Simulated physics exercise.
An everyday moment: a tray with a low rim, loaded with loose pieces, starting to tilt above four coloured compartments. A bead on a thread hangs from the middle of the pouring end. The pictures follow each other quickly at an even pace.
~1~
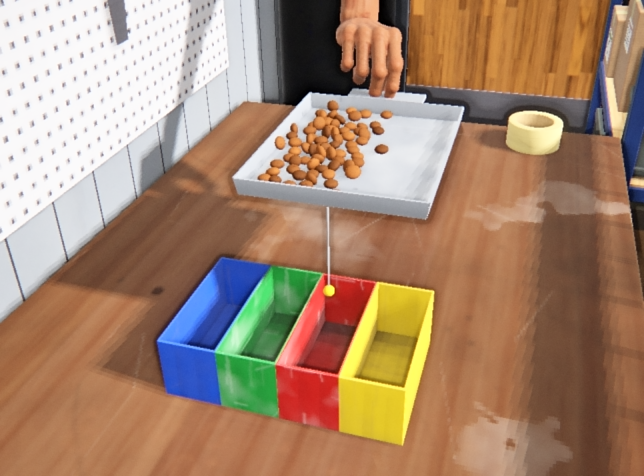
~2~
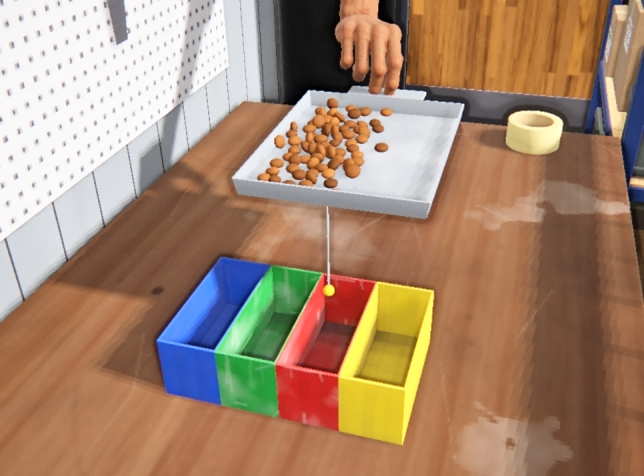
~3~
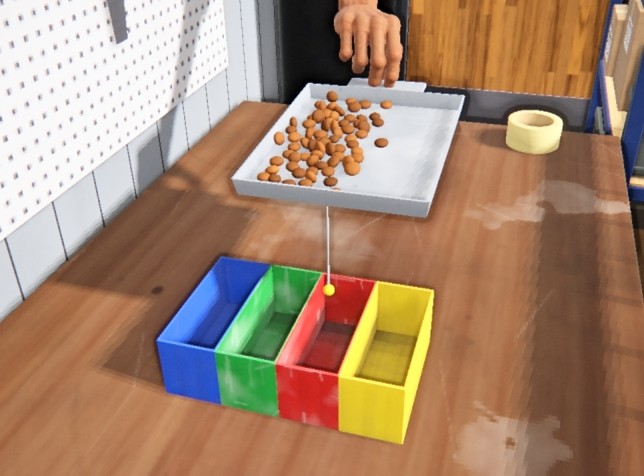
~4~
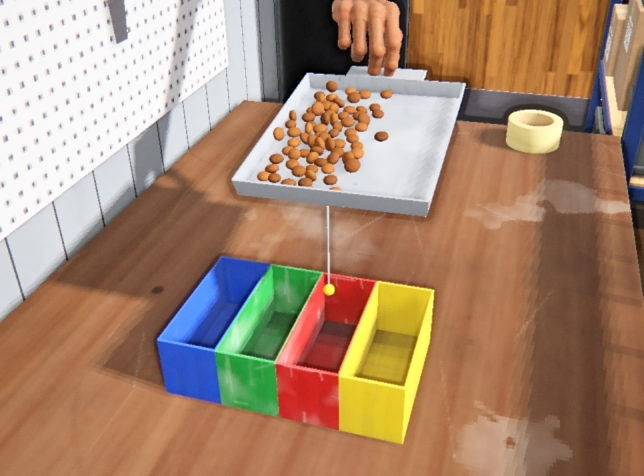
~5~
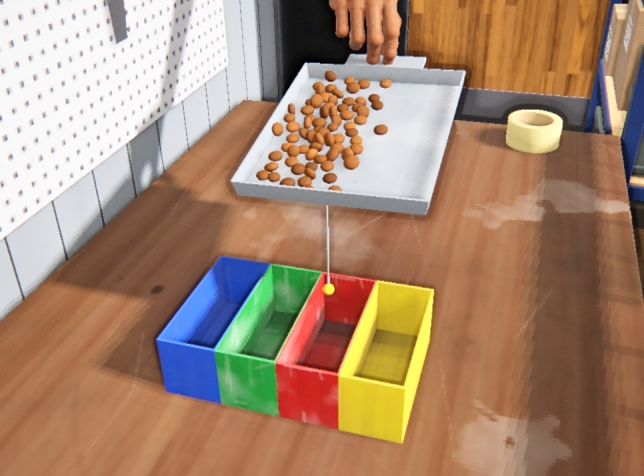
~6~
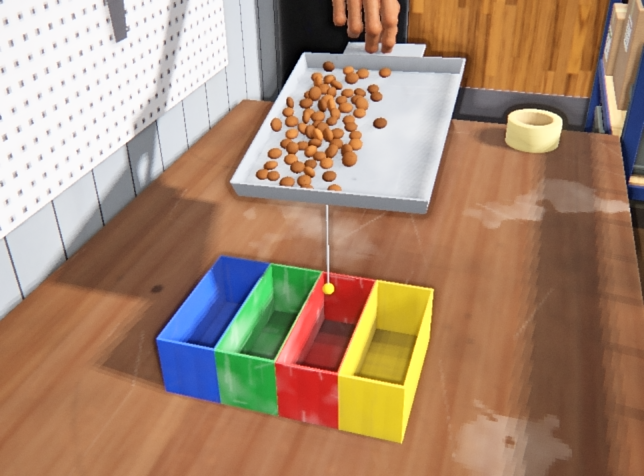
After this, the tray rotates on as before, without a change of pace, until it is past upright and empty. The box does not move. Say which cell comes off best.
Most goes to the green cell.
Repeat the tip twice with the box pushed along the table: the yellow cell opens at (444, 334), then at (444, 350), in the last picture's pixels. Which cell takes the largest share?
One: The blue cell. Two: The cell in blue.
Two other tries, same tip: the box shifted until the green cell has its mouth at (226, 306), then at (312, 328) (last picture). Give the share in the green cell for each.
Near 40 % and 30 %.
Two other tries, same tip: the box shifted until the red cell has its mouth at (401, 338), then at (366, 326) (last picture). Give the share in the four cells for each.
Near 60 % and 90 %.
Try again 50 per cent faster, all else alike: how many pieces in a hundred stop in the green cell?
Close to 50 per cent.
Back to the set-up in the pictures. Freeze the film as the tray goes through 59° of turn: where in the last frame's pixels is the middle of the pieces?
Near (290, 164).
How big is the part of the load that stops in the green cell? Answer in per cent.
Close to 60 per cent.
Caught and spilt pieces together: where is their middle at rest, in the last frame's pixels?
Roughly at (266, 366).
Soon after the last picture, tray tipped steeply; nearly all on the tray; a stray few falling or outside the box.
A little later, tray tipped right over; about half on the tray; about a third in the green cell; a small part in the blue cell; a small part in the red cell; a small part falling or outside the box.
Later still, tray tipped past a quarter turn; about two thirds in the green cell; about a quarter in the red cell; about a quarter in the blue cell; a stray few in the yellow cell.
At rest, tray tipped past a quarter turn; about two thirds in the green cell; about a quarter in the red cell; about a quarter in the blue cell; a stray few in the yellow cell.
